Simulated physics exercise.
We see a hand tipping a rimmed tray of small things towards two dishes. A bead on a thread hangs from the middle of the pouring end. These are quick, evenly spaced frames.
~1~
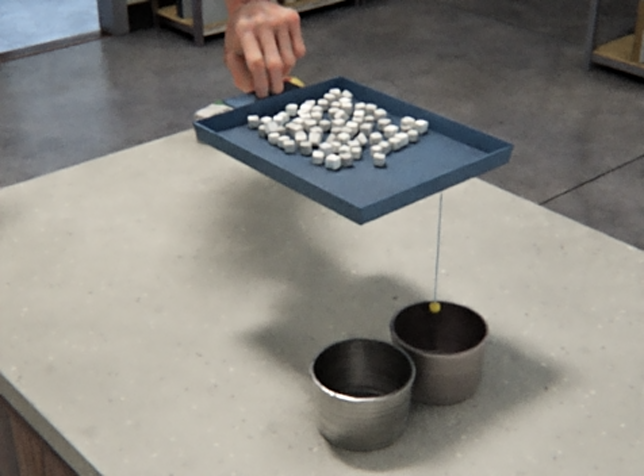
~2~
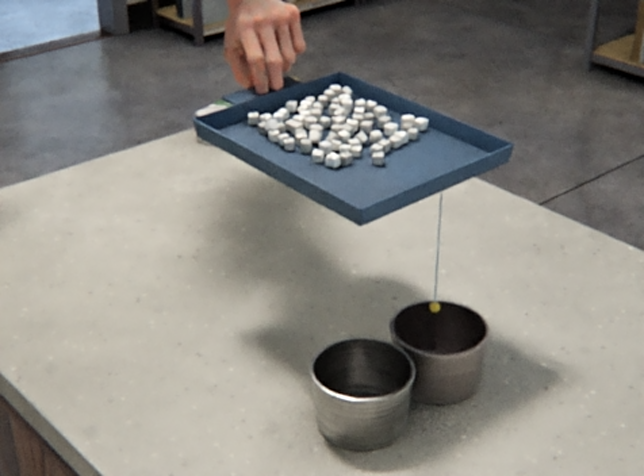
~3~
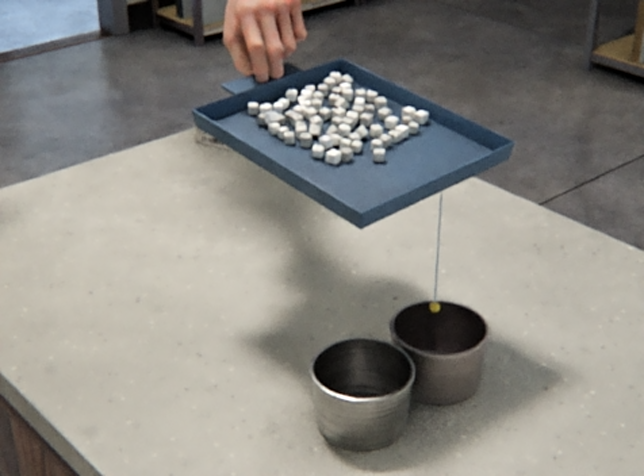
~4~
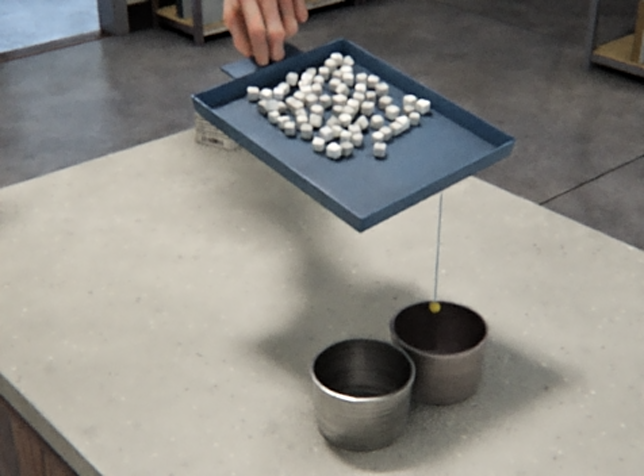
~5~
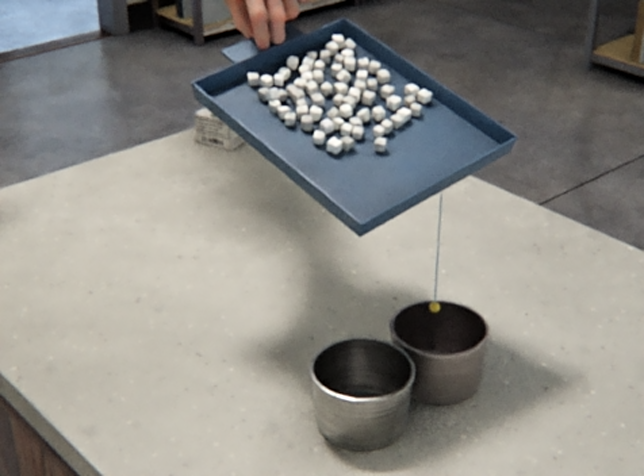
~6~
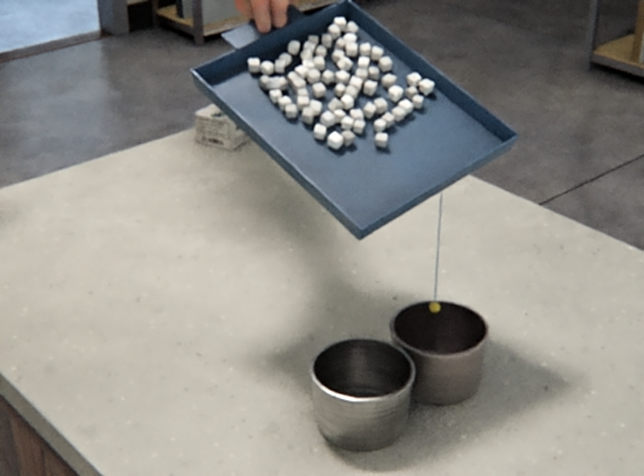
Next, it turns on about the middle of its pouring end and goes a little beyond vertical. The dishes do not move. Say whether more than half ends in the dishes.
In the dishes lies the larger part of it.
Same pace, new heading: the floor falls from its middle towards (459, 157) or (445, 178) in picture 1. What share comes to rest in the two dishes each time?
Roughly 0 per cent, and 10 per cent.
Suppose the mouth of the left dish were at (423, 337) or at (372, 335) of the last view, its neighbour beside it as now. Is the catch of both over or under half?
In turn: Below a half; not half.
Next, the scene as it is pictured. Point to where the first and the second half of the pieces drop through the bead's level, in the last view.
First near (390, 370), later near (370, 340).
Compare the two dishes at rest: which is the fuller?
The winner is the left one.
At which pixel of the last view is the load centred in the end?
At about (370, 421).
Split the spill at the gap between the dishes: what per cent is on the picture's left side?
Near 20 %.
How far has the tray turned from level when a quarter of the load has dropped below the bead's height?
Near 80 degrees.
Shortly afterwards, tray tipped steeply; all but a few on the tray; a little in the air.
Next, tray tipped past a quarter turn; near a third on the tray; near a third in the left dish; near a third outside both; only a few in the air.
Some moments later, tray tipped past a quarter turn; near two thirds in the left dish; a little in the right dish; near a third outside both.
In the end, tray tipped past a quarter turn; near two thirds in the left dish; a little in the right dish; near a third outside both.
